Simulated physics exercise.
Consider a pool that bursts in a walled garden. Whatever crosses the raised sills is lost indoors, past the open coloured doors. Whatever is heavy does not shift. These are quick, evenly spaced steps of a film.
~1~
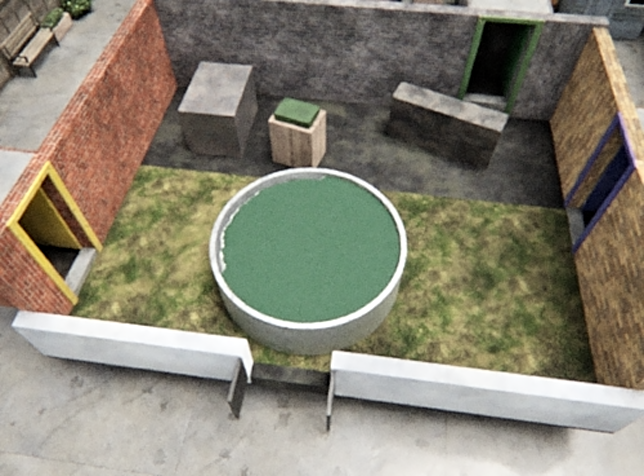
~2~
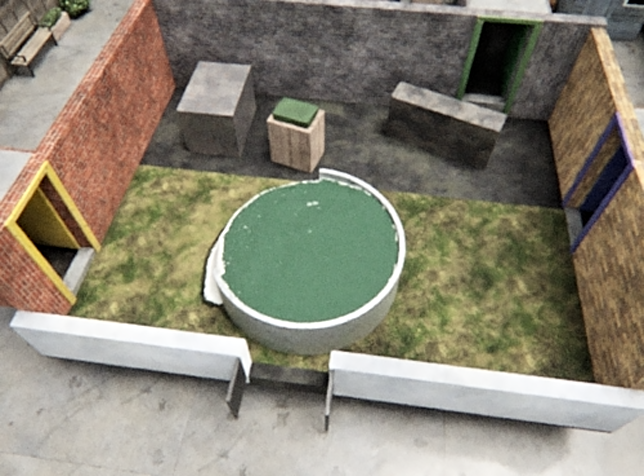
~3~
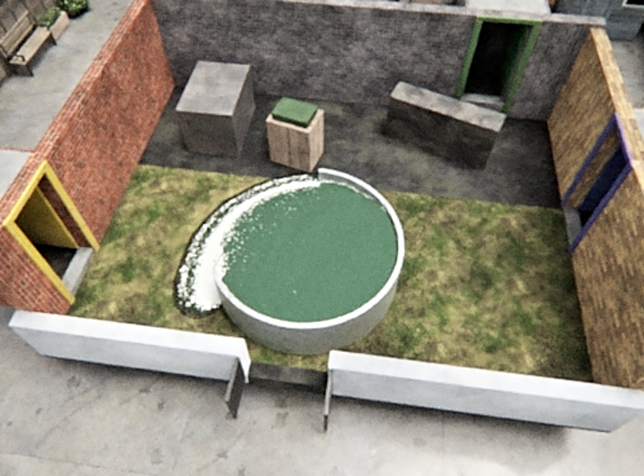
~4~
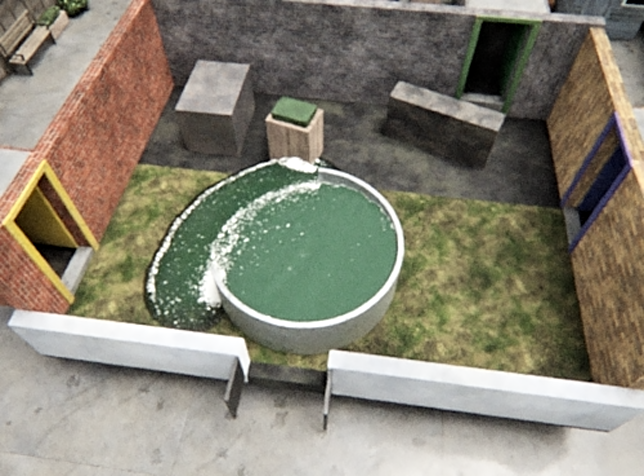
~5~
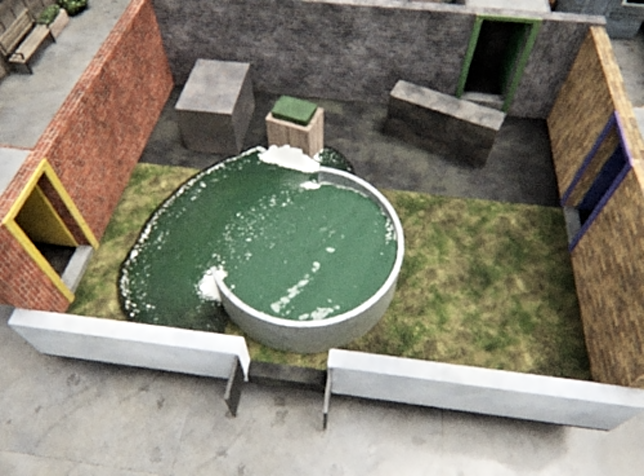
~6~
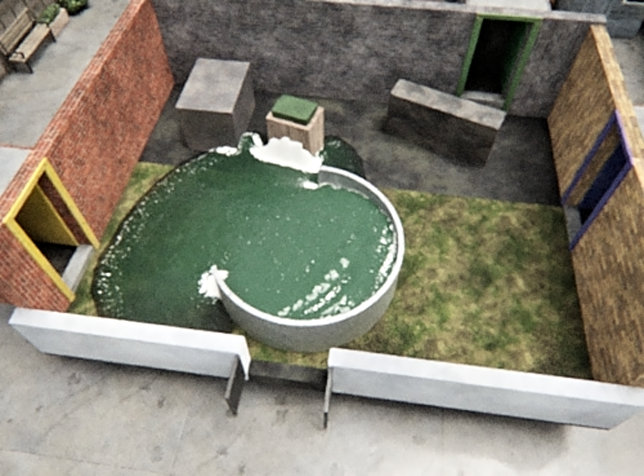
Green water bursts from the left side of a round pool and spreads across the grass.
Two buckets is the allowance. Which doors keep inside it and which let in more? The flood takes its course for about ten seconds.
In order: Yellow door: Tops two buckets. Green door: Never tops two buckets. Blue door: Tops two buckets.
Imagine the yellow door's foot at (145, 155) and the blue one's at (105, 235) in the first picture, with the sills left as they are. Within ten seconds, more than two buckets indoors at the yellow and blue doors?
Outcome - yellow: Breaks the limit, blue: Breaks the limit.
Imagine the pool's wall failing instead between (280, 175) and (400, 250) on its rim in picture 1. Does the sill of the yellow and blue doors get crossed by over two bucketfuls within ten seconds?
Well, yellow gets less, but blue gets more.
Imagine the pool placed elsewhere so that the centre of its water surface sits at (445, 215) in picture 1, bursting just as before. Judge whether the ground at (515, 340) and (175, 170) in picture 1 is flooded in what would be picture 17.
I'd say still dry for the first and swamped for the second.
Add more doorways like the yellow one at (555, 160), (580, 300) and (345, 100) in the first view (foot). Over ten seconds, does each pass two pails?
In sequence: Falls short, falls short, falls short.
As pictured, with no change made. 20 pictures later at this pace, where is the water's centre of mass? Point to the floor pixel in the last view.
Centre of mass: Roughly (229, 208).
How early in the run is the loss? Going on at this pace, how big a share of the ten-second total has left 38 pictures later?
Near 65 %.
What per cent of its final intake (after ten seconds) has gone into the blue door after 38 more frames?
About 0 per cent.
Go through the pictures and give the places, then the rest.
Still water in the round pool at (308, 242), in the first picture.
The front is at a hidden place, out from the gap at (244, 219), in the second picture.
Water pours out at (243, 220) and has run to a hidden place, in the third picture.
The front is at (327, 164), out from the gap at (243, 222), in the fourth picture.
The front is at (330, 149), out from the gap at (243, 221), in the fifth picture.
The front is at (343, 143), out from the gap at (244, 221), in the sixth picture.
A moment on, water covers 40 % of the floor; the yellow door over two buckets in, the green door not reached, the blue door not reached.
Next, water covers 50 % of the floor; the yellow door far over two buckets in, the green door not reached, the blue door not reached.
Then, water covers 60 % of the floor; the yellow door far over two buckets in, the green door not reached, the blue door not reached.
Later, water covers 85 % of the floor; the yellow door far over two buckets in, the green door wet at the sill, nothing in, the blue door wet at the sill, nothing in.
In the end, water covers 100 % of the floor; the yellow door far over two buckets in, the green door wet at the sill, nothing in, the blue door over two buckets in.
